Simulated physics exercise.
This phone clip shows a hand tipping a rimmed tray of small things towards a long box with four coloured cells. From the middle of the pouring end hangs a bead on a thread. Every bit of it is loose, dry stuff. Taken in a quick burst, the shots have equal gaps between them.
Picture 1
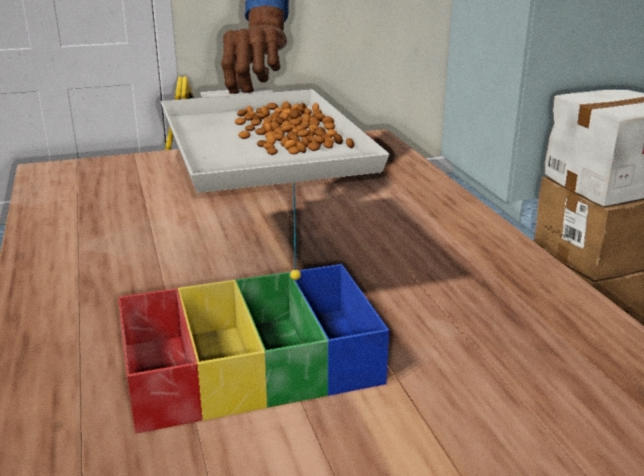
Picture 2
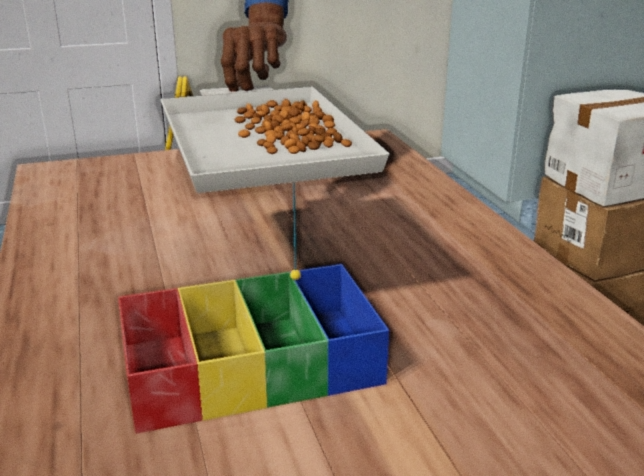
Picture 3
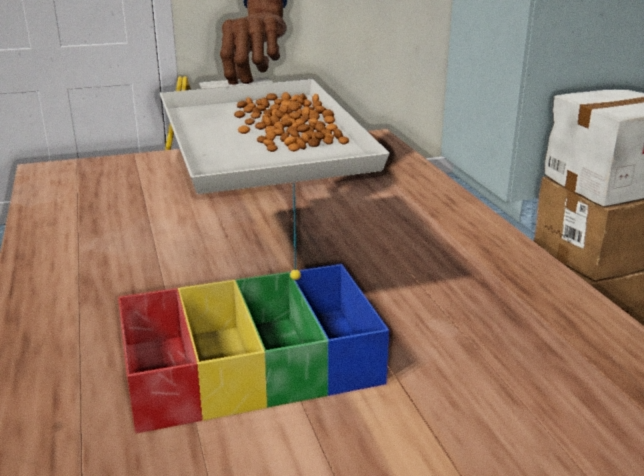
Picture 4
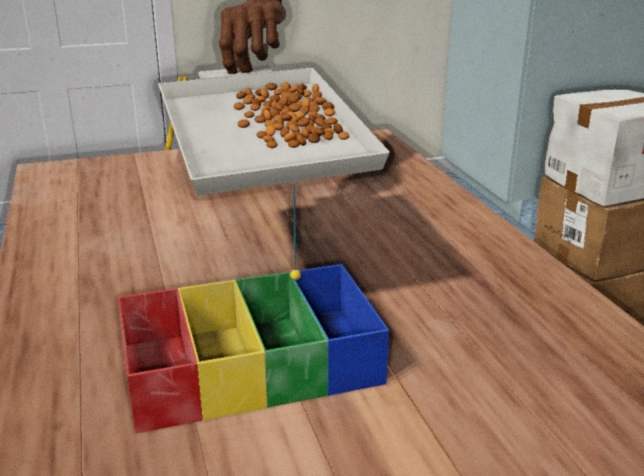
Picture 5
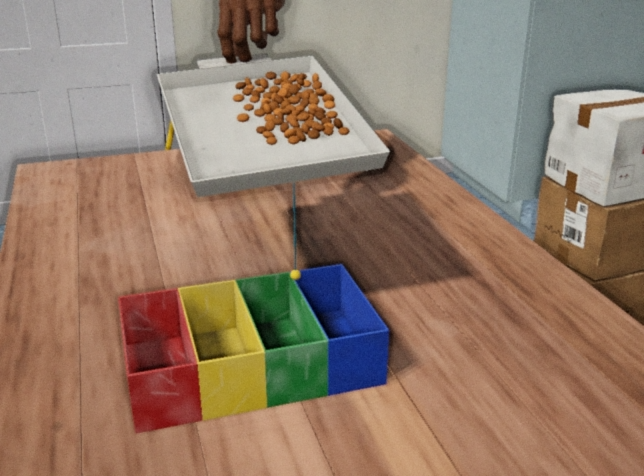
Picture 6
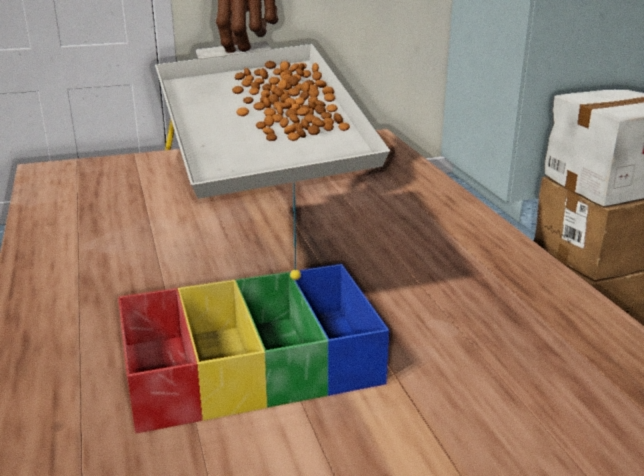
The footage shows a hand raising the far side of a white rimmed tray of small brown pieces, gradually tilting it towards a box with red, yellow, green and blue cells, its near left corner dipping slightly.
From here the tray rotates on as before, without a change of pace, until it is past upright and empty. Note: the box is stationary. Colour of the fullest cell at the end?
Yellow.
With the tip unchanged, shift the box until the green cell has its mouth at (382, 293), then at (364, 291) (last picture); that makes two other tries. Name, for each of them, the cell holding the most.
Try one: The red cell; try two: Red.
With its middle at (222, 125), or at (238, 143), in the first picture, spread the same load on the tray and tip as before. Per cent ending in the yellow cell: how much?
About 70 % and 70 %.
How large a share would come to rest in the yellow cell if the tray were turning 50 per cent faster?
Share: Around 50%.
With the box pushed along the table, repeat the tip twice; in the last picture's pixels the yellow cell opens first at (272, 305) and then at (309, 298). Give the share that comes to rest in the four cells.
You'd see around 100 per cent and then around 70 per cent.
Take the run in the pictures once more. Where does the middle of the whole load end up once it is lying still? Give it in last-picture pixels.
Close to (245, 369) in the last picture.
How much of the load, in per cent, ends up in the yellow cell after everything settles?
Around 50 in every hundred pieces.
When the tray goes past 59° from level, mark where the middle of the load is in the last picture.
Close to (255, 175).
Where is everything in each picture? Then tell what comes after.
Corners of the pouring end at (196, 172) and (383, 153), level; middle of the load at (287, 127), bits of cat kibble; bead on its thread at (296, 275); red cell at (166, 393); yellow cell at (233, 380); green cell at (297, 369); blue cell at (358, 357), in the first picture.
Corners of the pouring end at (196, 173) and (383, 153), level; middle of the load at (287, 125), in the second picture.
Corners of the pouring end at (196, 174) and (383, 152), tipped barely, lowest at the left corner; middle of the load at (286, 121), in the third picture.
Corners of the pouring end at (196, 176) and (383, 151), tipped a little, lowest at the left corner; middle of the load at (286, 114), in the fourth picture.
Corners of the pouring end at (196, 178) and (383, 150), tipped a little, lowest at the left corner; middle of the load at (286, 106), in the fifth picture.
Corners of the pouring end at (196, 181) and (383, 149), tipped a little, lowest at the left corner; middle of the load at (286, 99); red cell at (166, 393); yellow cell at (233, 380); green cell at (297, 369); blue cell at (358, 357), in the sixth picture.
Soon, tray tipped steeply; most on the tray; a stray few in the red cell; a stray few in the yellow cell; a small part falling or outside the box.
A while on, tray tipped right over; about a third on the tray; about a quarter in the yellow cell; a small part in the green cell; a small part in the blue cell; a small part in the red cell; about a quarter falling or outside the box.
Towards the end, tray tipped past a quarter turn; about half in the yellow cell; about a third in the green cell; a small part in the blue cell; a small part in the red cell.
Finally, tray tipped past a quarter turn; about half in the yellow cell; about a third in the green cell; a small part in the blue cell; a small part in the red cell.
